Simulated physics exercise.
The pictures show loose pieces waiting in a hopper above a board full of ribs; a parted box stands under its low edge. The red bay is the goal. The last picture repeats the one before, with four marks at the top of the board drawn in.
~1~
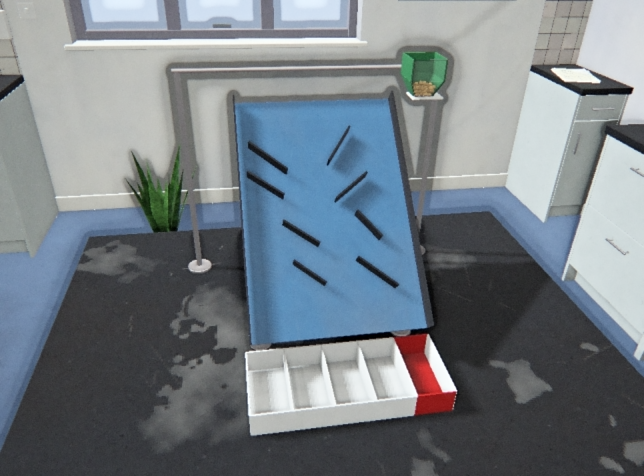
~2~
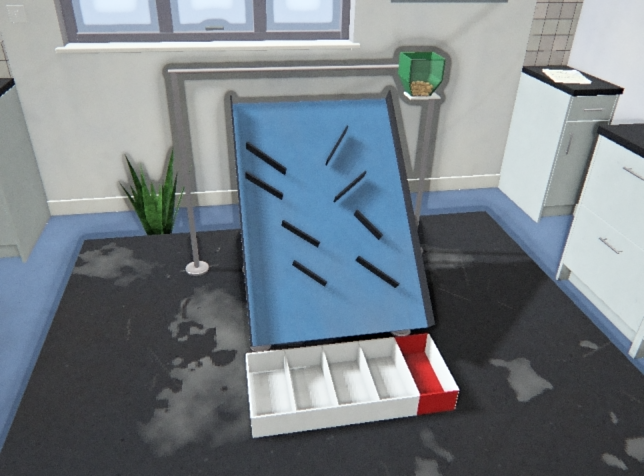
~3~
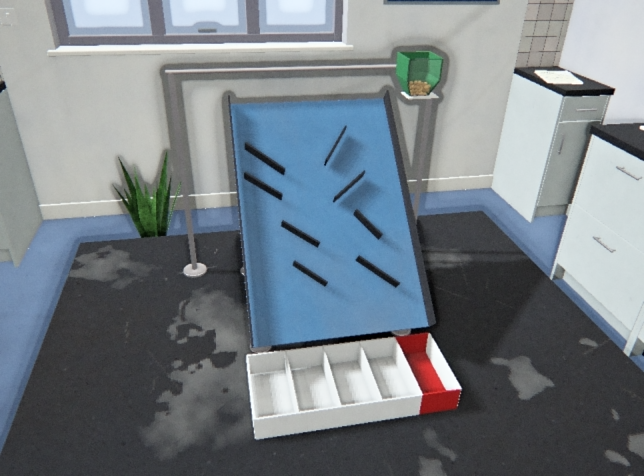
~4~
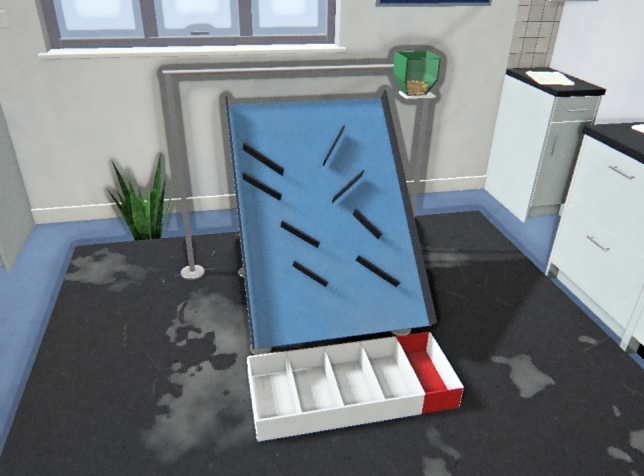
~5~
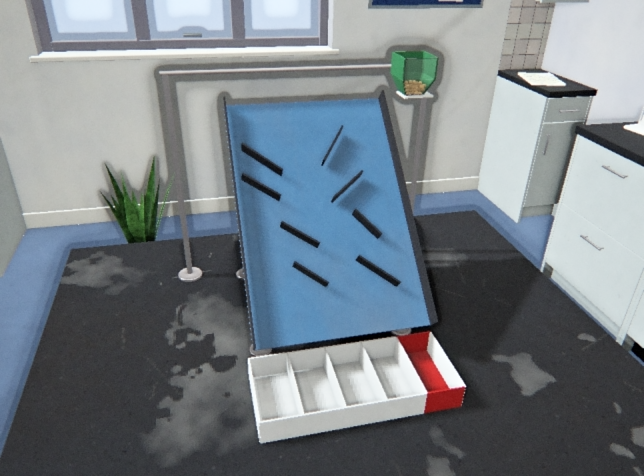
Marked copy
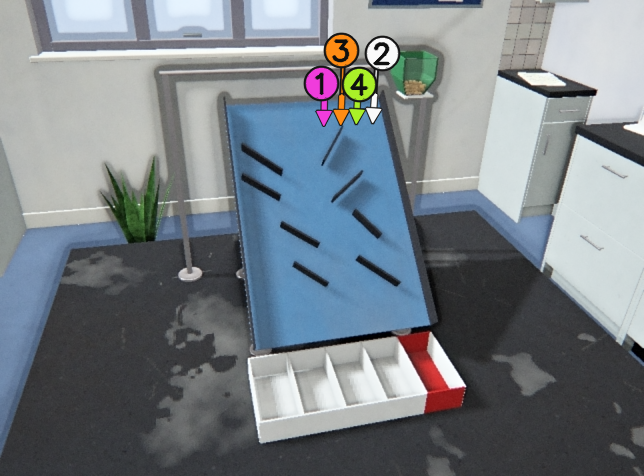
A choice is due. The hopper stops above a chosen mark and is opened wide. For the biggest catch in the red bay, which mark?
2 is best.
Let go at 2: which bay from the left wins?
It is the fifth one.
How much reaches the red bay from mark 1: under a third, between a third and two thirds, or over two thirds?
Under a third.
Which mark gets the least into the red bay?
That would be 1.
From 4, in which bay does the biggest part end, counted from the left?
It is the fifth one.
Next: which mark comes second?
The answer is 4.
On the marked copy, mark 1 meets the board at (323, 120); mark 2 meets the board at (373, 117); mark 3 meets the board at (340, 119); mark 4 meets the board at (356, 118).
If 1 is chosen, about a tenth in the red bay, the larger part in other bays.
If 2 is chosen, almost all in the red bay, about a tenth in other bays.
If 3 is chosen, roughly half in the red bay, roughly half in other bays.
If 4 is chosen, roughly two thirds in the red bay, roughly a quarter in other bays.
